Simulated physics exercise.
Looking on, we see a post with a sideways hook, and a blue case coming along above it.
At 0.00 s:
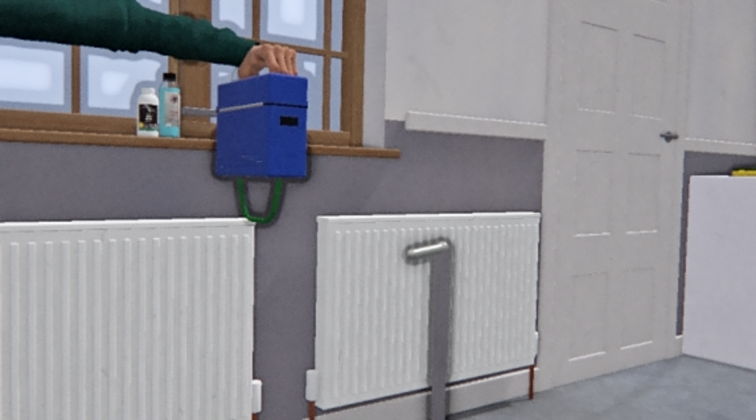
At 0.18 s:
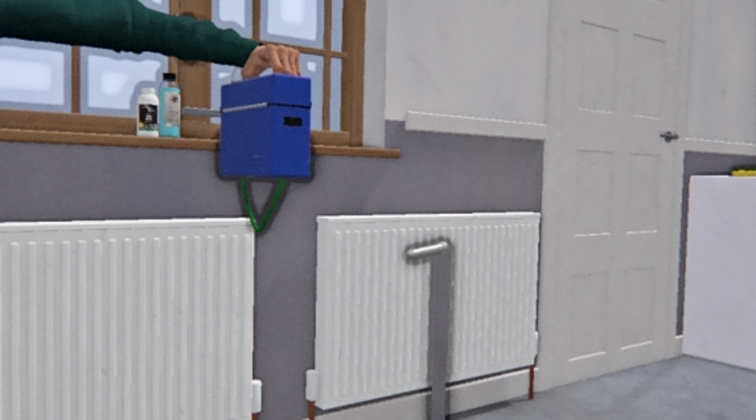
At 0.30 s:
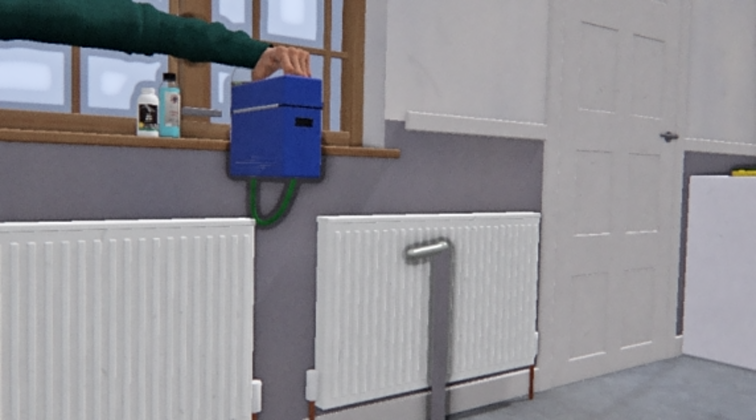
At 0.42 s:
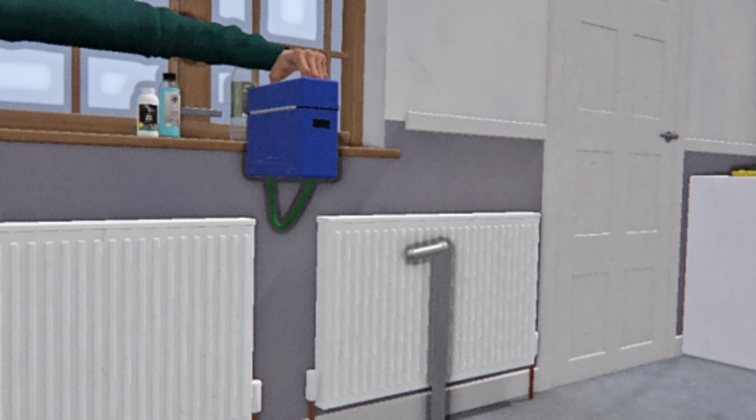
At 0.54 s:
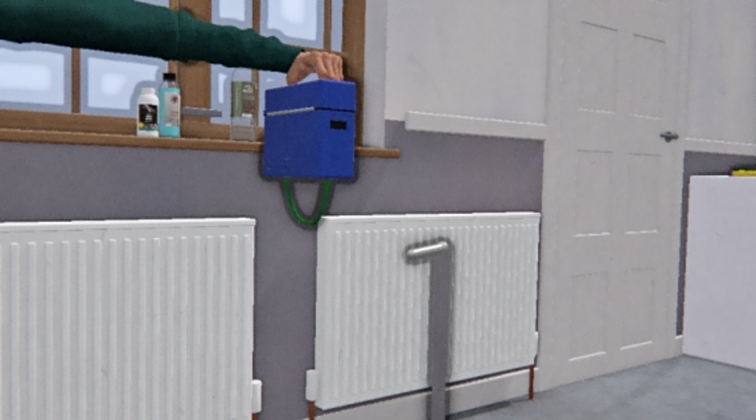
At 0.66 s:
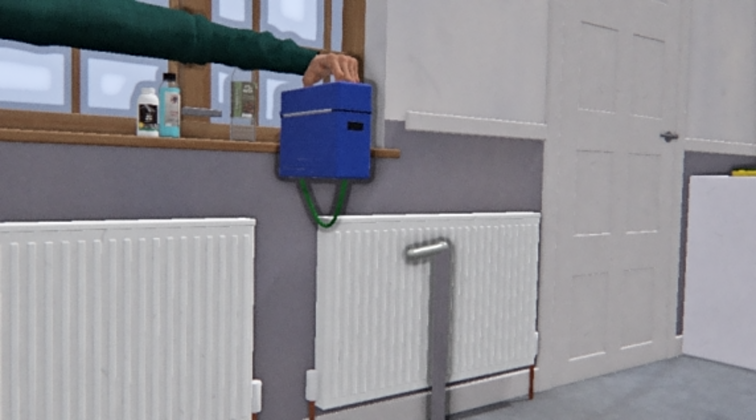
In a room with white radiators, a green-sleeved arm moves a blue case with a dangling green loop rightward past a windowsill.
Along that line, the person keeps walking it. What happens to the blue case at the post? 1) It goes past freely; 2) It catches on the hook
Option 1: It goes past freely.
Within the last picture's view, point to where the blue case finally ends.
In the last view, the middle of it rests at (541, 147).
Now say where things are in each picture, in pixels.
In the first frame, blue case (259, 129); hook tip (412, 255).
In the second frame, blue case (263, 129); bottom of the loop (257, 229).
In the third frame, blue case (274, 130).
In the fourth frame, blue case (290, 131); bottom of the loop (280, 227).
In the fifth frame, blue case (307, 132).
In the sixth frame, blue case (323, 133); bottom of the loop (324, 226); hook tip (412, 255); hook points towards it, loop hangs above the hook.
After 1.36 s, case nearing the post near (408, 139).
After 2.20 s, case past the post near (493, 144).
In the end, case past the post near (541, 147). The blue case goes by freely.
